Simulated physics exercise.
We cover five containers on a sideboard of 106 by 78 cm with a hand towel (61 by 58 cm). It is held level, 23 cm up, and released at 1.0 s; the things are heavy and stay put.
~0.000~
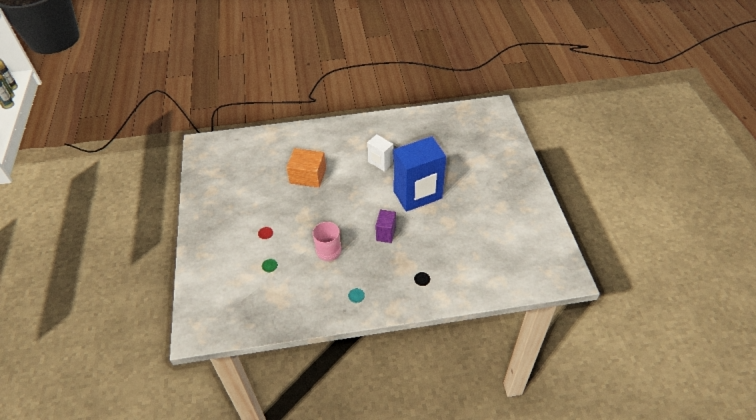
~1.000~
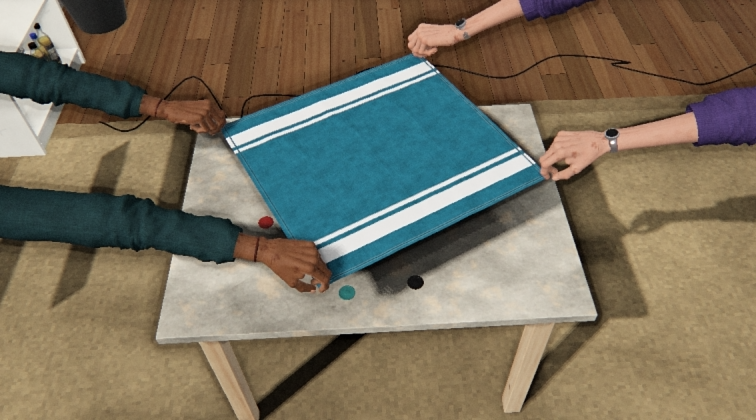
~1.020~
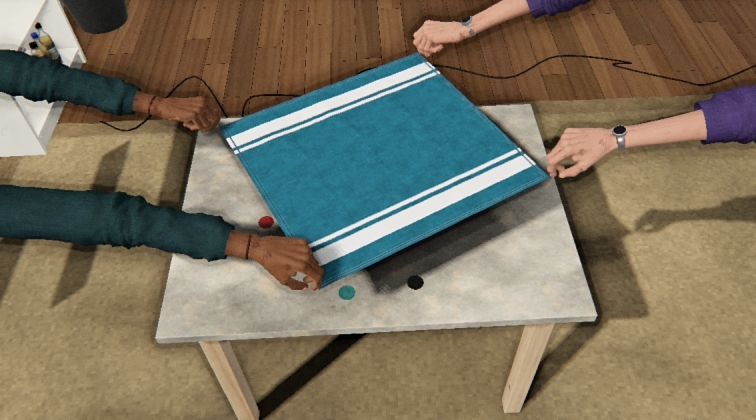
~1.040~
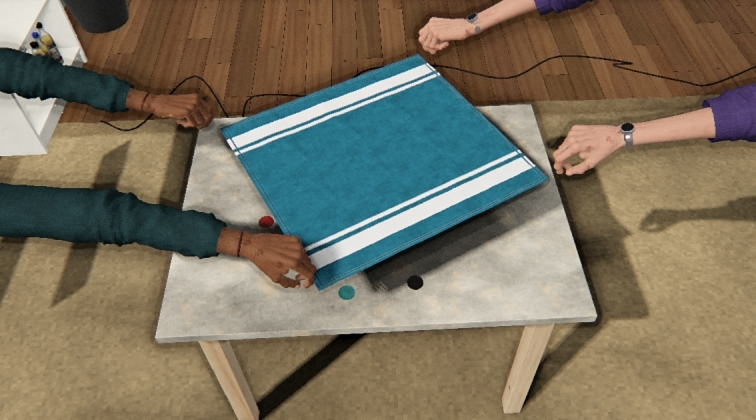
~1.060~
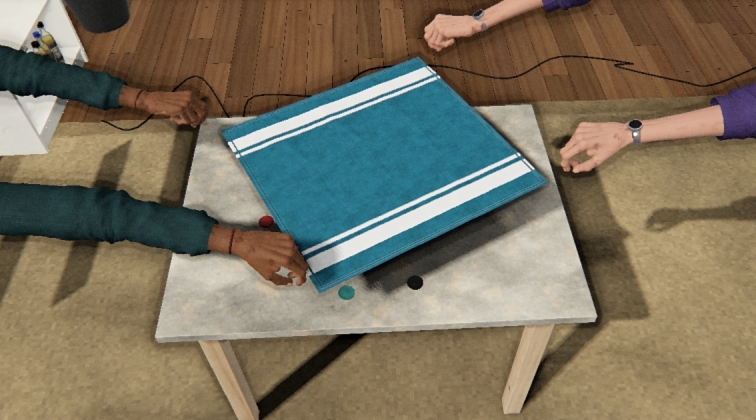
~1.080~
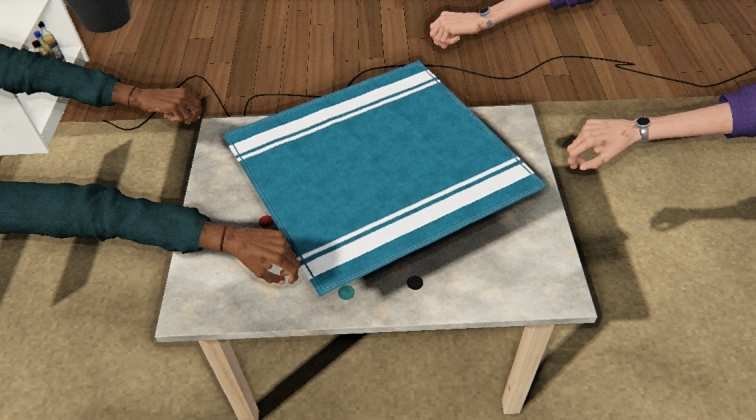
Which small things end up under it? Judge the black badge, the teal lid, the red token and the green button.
In order: The black badge stays uncovered; the teal lid gets covered; the red token stays uncovered; the green button remains in the open.
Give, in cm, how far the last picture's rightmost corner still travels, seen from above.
Measured flat, the shift is around 14 centimetres.
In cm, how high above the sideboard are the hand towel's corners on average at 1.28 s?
Some 1 cm up.
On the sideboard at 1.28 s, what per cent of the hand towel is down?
Roughly 20 percent.
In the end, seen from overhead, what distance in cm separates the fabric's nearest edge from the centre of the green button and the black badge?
Around 5 centimetres for the first one and around 3 centimetres for the second.
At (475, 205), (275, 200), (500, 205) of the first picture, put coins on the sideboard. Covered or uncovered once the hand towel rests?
First spot is overlaid, second is overlaid, third stays visible.
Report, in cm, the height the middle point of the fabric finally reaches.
Roughly 15 cm high.
After 1.3 s, 20 % of it is down, spanning 67 by 63 cm, above teal lid.
After 1.5 s, 25 % of it is down, spanning 66 by 65 cm, above teal lid.
After 1.7 s, 25 % of it is down, spanning 66 by 65 cm, above teal lid.
After 1.9 s, 25 % of it is down, spanning 66 by 64 cm, above teal lid.
After 2.7 s, 25 % of it is down, spanning 66 by 64 cm, above teal lid.
